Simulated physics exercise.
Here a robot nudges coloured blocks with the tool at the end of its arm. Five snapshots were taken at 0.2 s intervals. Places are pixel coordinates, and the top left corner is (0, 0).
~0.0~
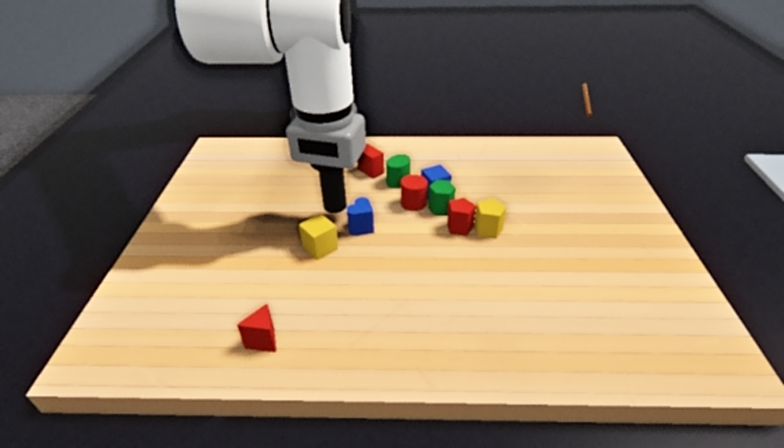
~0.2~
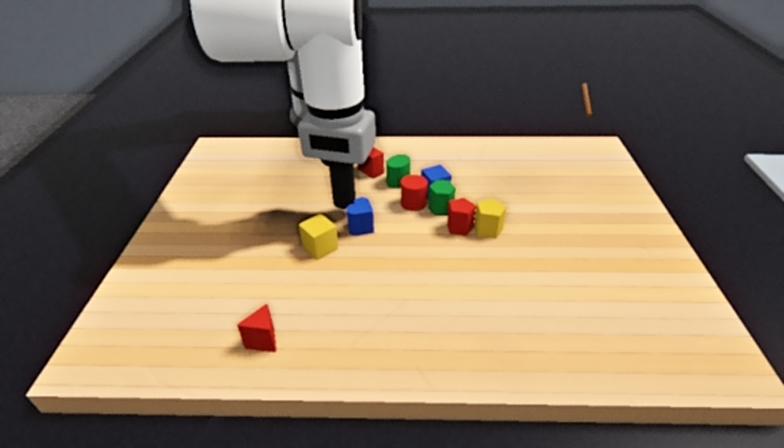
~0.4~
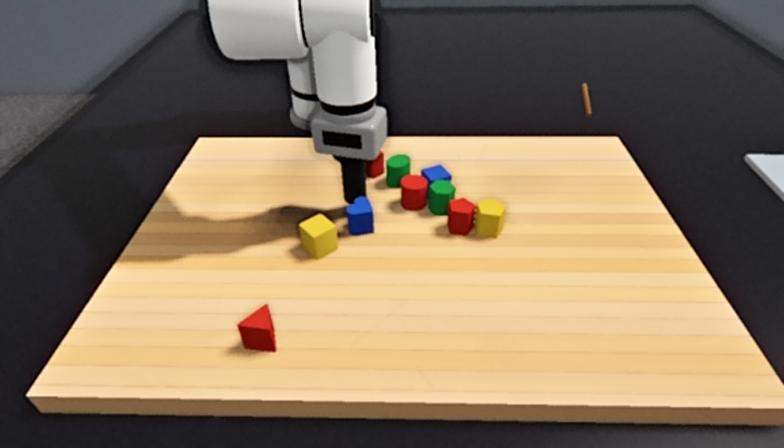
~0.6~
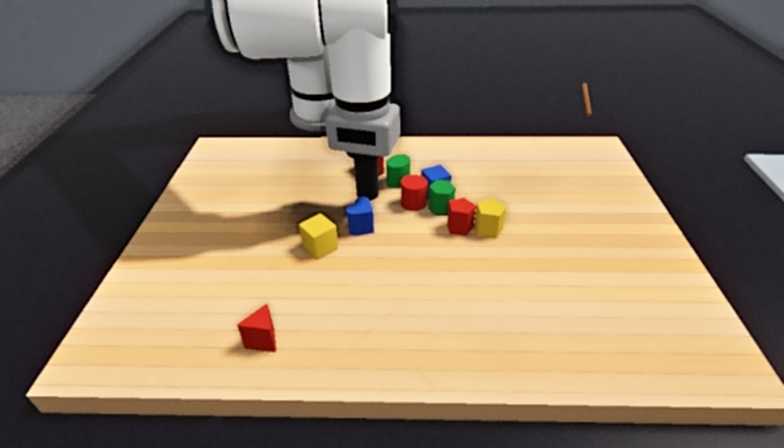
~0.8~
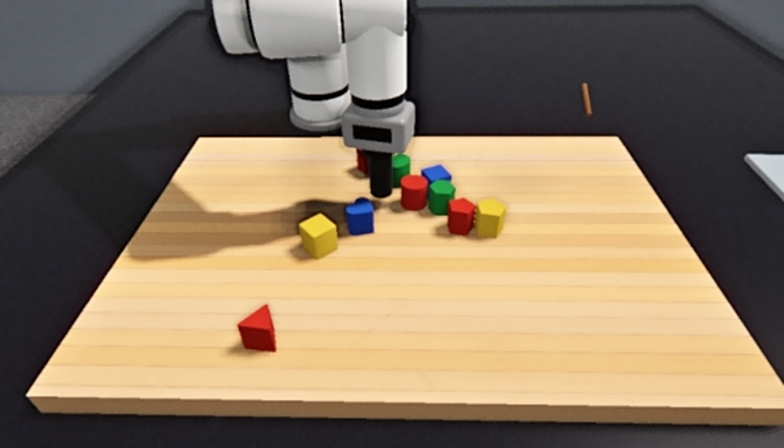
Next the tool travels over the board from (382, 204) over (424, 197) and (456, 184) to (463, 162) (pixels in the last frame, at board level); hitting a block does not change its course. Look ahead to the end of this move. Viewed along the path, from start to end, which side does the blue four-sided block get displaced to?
Right.
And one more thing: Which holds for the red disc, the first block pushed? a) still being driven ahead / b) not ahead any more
b (not ahead any more)
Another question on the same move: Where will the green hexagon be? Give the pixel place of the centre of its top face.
Pixel (478, 194).
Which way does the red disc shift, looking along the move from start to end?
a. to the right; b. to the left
That would be a.
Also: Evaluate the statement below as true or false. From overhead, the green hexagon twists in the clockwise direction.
The statement is correct.
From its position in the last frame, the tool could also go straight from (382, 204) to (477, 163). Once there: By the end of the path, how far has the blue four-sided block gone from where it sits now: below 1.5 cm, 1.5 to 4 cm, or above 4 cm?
It is going to finish 1.5 to 4 cm from where it is now.
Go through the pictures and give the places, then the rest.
The first frame shows tool's lower end (335, 207); red disc (414, 181); blue four-sided block (436, 172); green hexagon (443, 186); red pentagon (462, 205).
The second frame shows tool (345, 202); blocks still.
The third frame shows tool (355, 198); blocks still.
The fourth frame shows tool (368, 195); blocks still.
The fifth frame shows tool (381, 192); red disc (414, 181); blue four-sided block (436, 172); green hexagon (443, 186); red pentagon (462, 205).
What follows on the original path. One third of the way, tool (425, 186); red disc (448, 183); blue four-sided block (450, 169), turned 50° anticlockwise; green hexagon (469, 192); red pentagon (465, 206), turned 30° clockwise.
Two thirds of the way, tool (457, 172); red disc (466, 180); blue four-sided block (480, 159), turned 65° anticlockwise; green hexagon (478, 194), turned 25° clockwise; red pentagon (466, 207), turned 35° clockwise.
At the end, tool (464, 151); red disc (466, 180); blue four-sided block (484, 158), turned 50° anticlockwise; green hexagon (478, 194), turned 25° clockwise; red pentagon (466, 207), turned 35° clockwise.
